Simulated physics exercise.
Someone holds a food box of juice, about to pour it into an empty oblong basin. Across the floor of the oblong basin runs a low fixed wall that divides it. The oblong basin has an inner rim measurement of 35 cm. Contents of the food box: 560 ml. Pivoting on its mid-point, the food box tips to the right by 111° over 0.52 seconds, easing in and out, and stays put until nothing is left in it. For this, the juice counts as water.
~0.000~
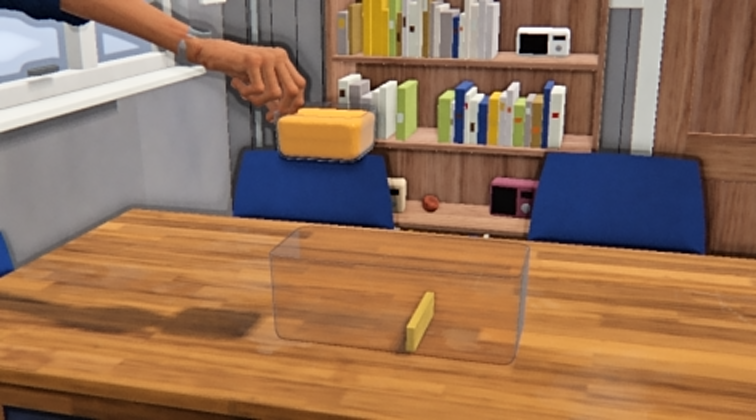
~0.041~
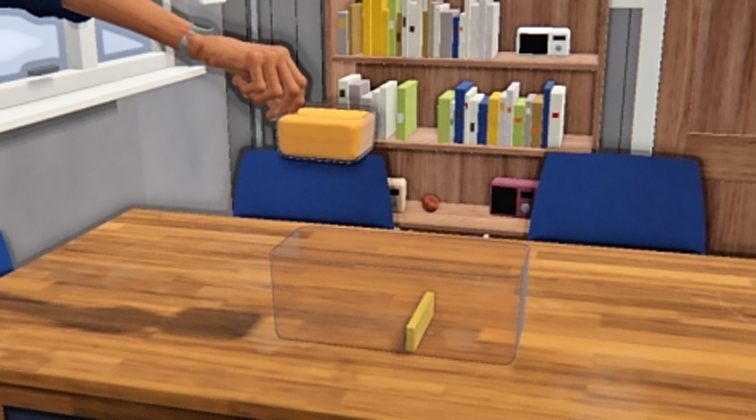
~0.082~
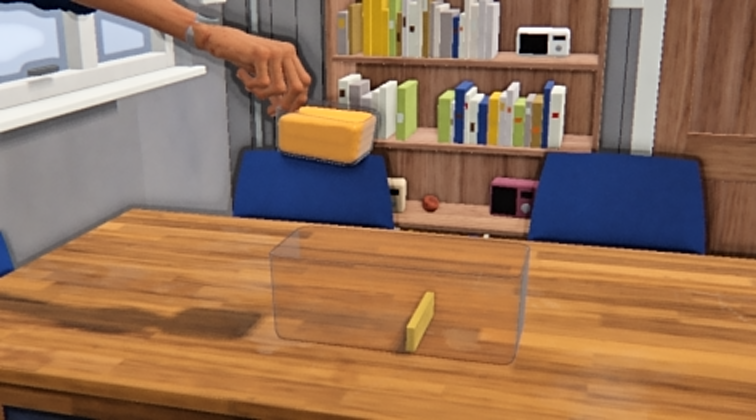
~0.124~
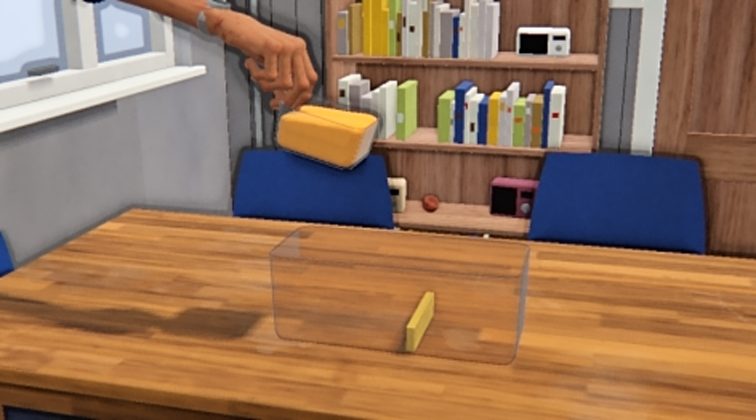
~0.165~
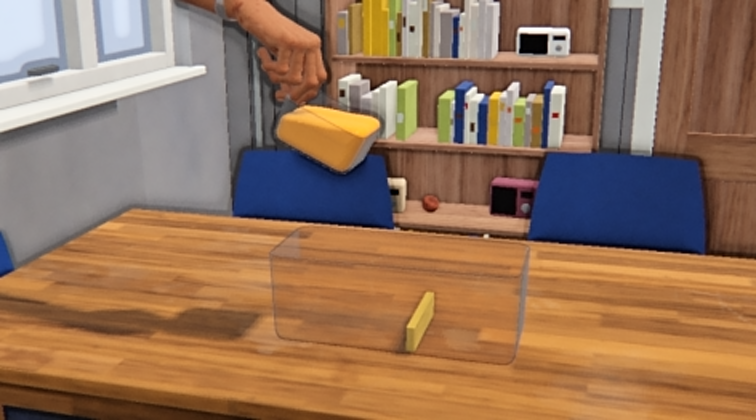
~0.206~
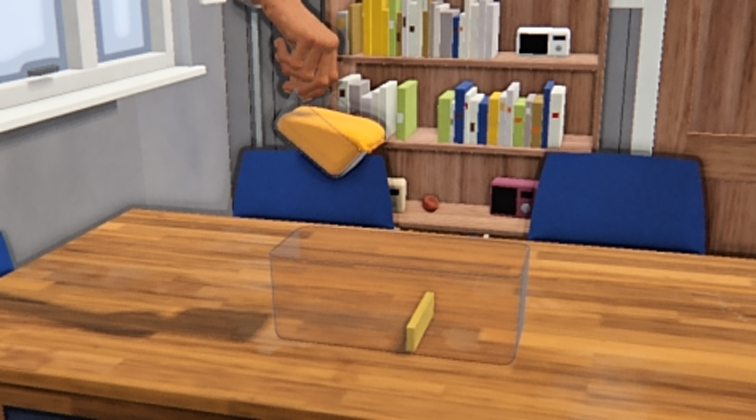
In the video, a hand holds a food box of orange juice above a clear, oblong basin on a wooden table, and the box tilts gradually to the right, its right end dipping lower as the arm shifts.
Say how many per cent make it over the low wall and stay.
About 35 per cent makes it over and stays.
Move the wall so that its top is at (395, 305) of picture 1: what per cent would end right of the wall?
70 per cent.
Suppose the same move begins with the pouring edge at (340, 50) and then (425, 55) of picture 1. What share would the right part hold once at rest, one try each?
10 and 70 %.
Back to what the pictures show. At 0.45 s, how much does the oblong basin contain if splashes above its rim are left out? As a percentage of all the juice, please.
Near 38 in a hundred.
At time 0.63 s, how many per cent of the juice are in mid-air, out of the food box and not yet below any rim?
About 5 percent.
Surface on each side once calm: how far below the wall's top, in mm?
Left about 24 mm, while the right is about 26 mm.
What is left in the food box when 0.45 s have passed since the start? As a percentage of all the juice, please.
Roughly 10 per cent.
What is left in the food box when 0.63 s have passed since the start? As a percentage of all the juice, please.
Some 1 per cent.
By 0.45 s the tilt is 106° and 9 per cent is still to pour, 22 is left of the wall and 16 right of it.
By 0.63 s the tilt is 111° and 1 per cent is still to pour, 61 is left of the wall and 33 right of it.
By 0.82 s the tilt is 111° and 0 per cent is still to pour, 61 is left of the wall and 33 right of it.
By 1.02 s the tilt is 111° and 0 per cent is still to pour, 62 is left of the wall and 35 right of it.
At rest 61 per cent lies left of the wall, 35 right of it and 4 outside.
